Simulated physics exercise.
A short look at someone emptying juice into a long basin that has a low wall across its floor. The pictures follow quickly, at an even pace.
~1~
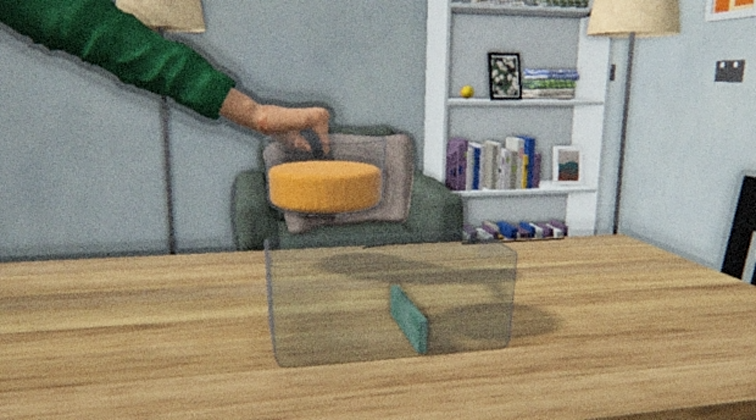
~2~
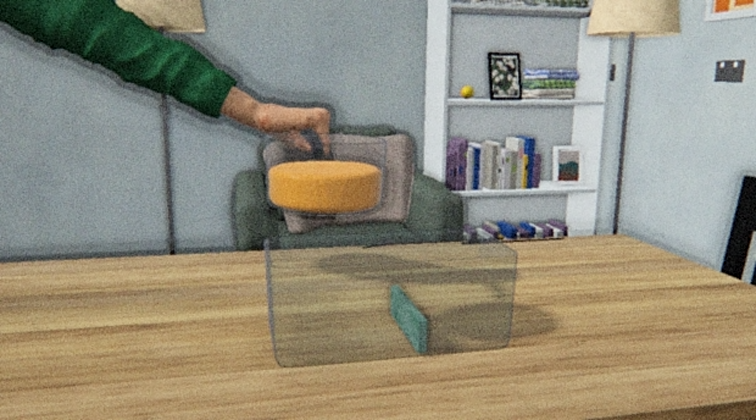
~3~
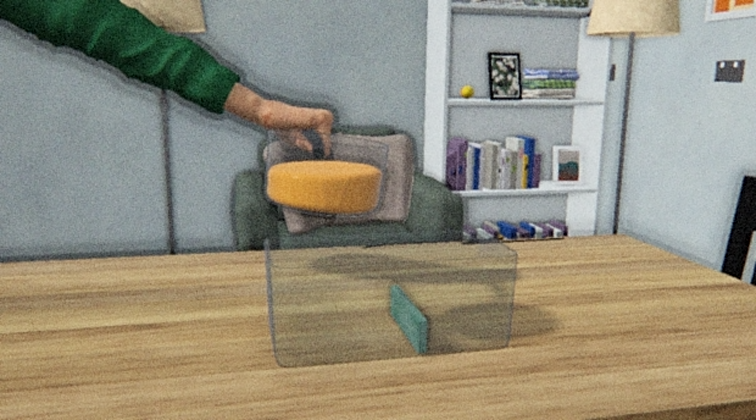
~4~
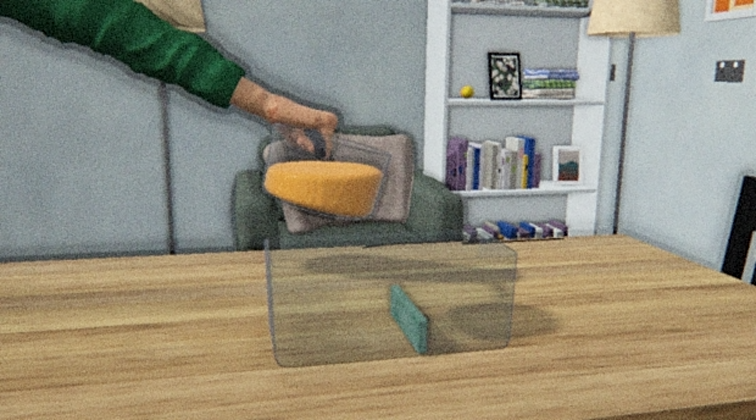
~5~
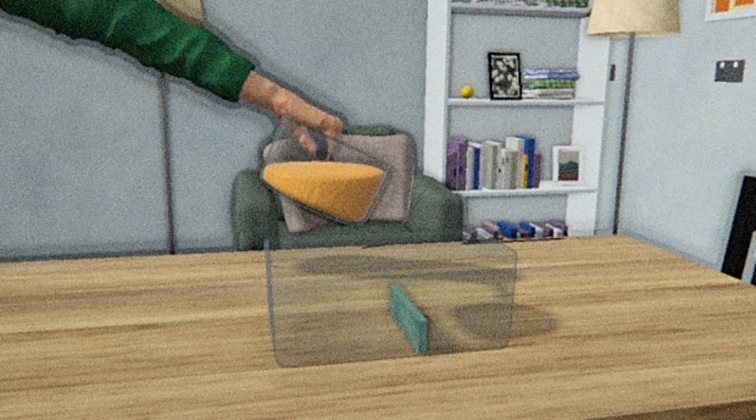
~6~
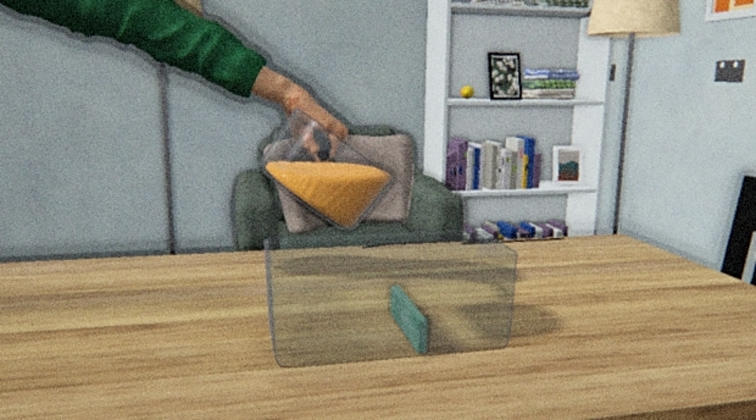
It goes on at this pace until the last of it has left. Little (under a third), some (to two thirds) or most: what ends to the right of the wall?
The share right of the wall is from a third to two thirds.
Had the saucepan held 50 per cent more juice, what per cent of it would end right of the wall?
Near 65 %.
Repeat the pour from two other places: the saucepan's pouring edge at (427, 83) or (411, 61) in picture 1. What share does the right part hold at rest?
Roughly 80 per cent, and 90 per cent.
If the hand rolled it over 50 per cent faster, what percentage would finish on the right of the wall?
Close to 40 per cent.
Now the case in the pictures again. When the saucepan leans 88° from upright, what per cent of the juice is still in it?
Roughly 40 in a hundred.
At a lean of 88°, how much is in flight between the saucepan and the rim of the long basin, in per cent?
Near 20 %.
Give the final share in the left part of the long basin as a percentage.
Near 45 %.
A moment on, the saucepan is tipped on its side and 39 per cent is still to pour, 7 is left of the wall and 33 right of it.
Next, the saucepan is tipped right over and 7 per cent is still to pour, 35 is left of the wall and 54 right of it.
Then the saucepan is tipped right over and 0 per cent is still to pour, 46 is left of the wall and 53 right of it.
Later the saucepan is tipped right over and 0 per cent is still to pour, 46 is left of the wall and 54 right of it.
In the end 46 per cent lies left of the wall, 54 right of it and 0 outside.
